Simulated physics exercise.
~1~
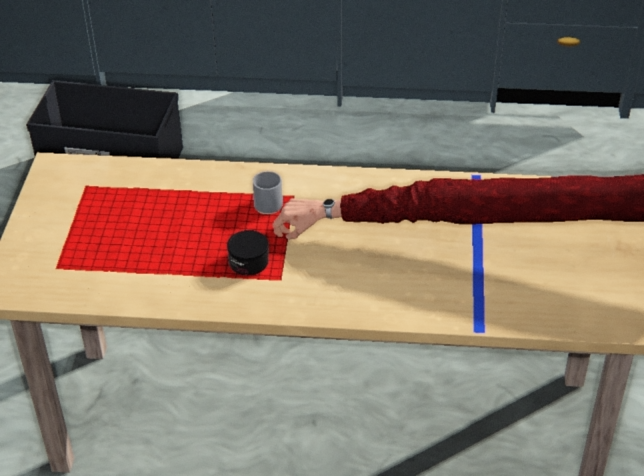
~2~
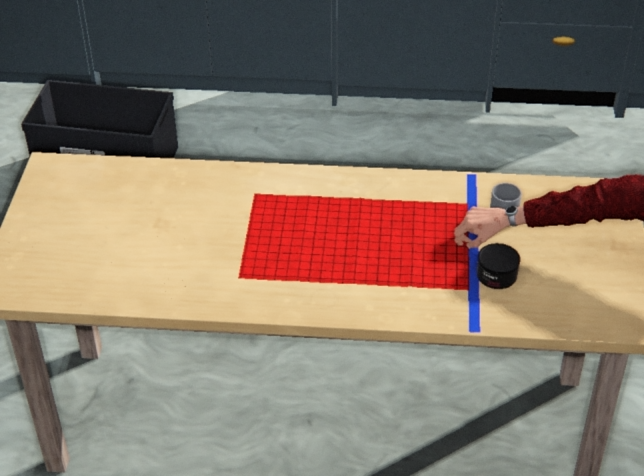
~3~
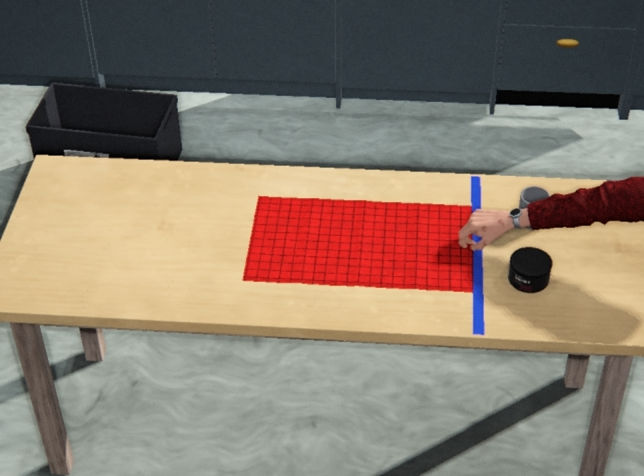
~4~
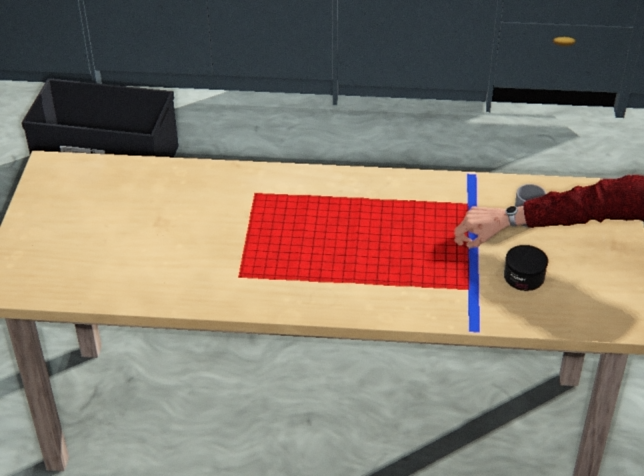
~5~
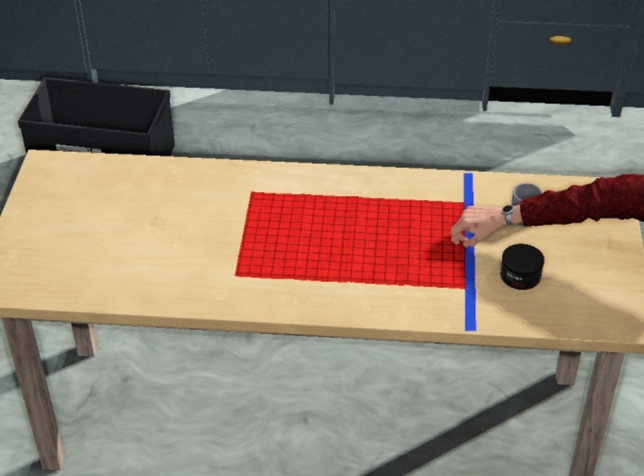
A hand pulls a red mat right to blue tape, and two containers slide off ahead.
